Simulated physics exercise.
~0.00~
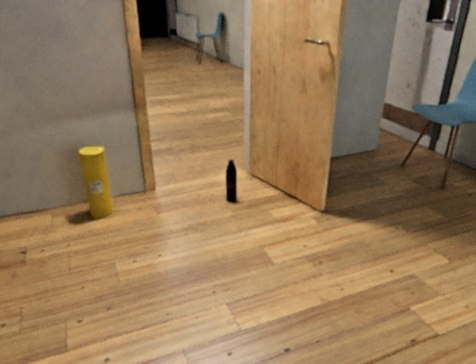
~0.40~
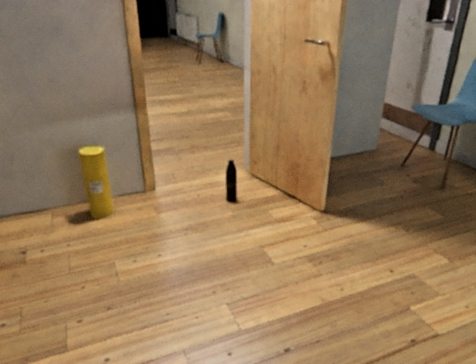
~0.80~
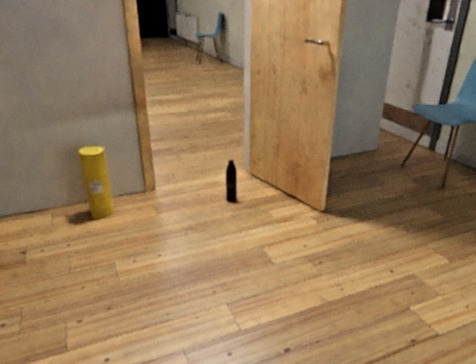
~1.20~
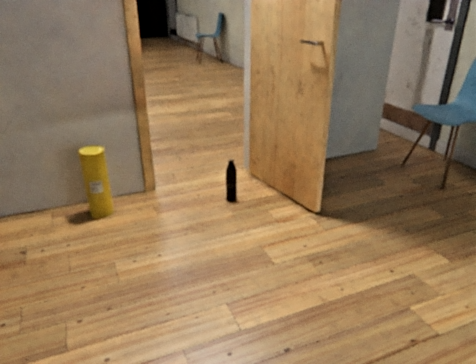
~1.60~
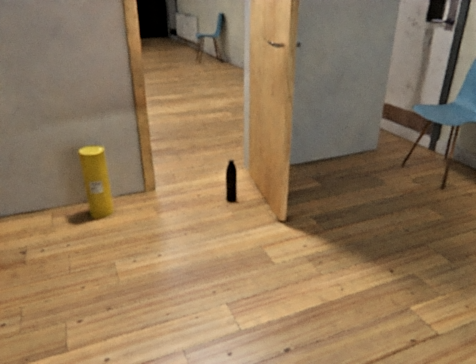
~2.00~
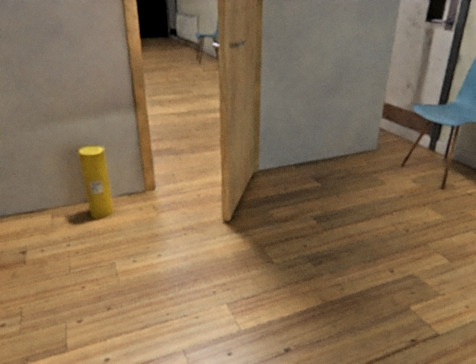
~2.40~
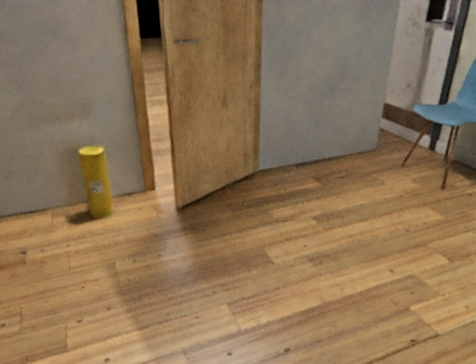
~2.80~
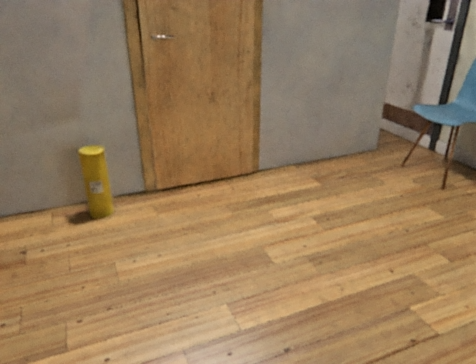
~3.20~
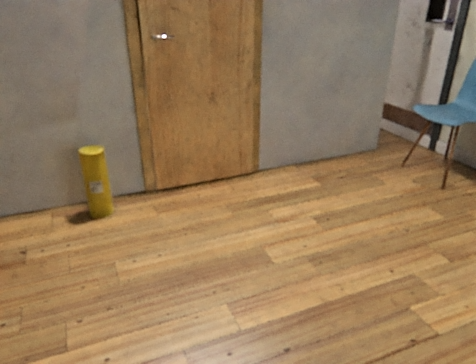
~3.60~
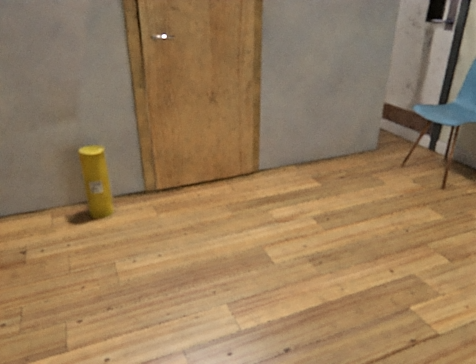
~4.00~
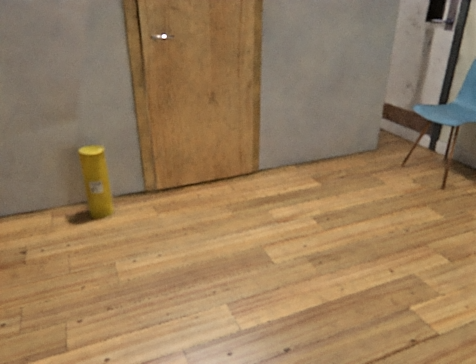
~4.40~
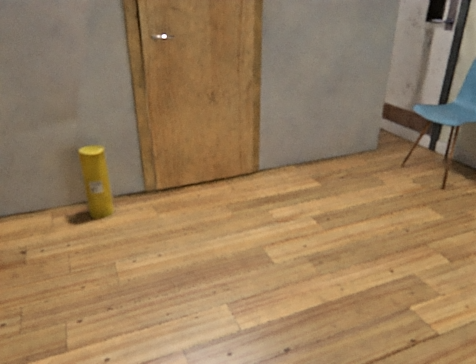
At first, a wooden door stands wide open on a plank floor, with a black bottle upright in the doorway, a yellow canister to the left and a blue chair at the right edge. After a short stillness, the door begins to swing toward the left. It sweeps across the opening and hides the bottle behind it as its shadow moves over the floor. The door keeps turning until it closes into its frame, covering the view of the room beyond. It stays shut, with the bottle out of sight and the yellow canister still standing in its original place.
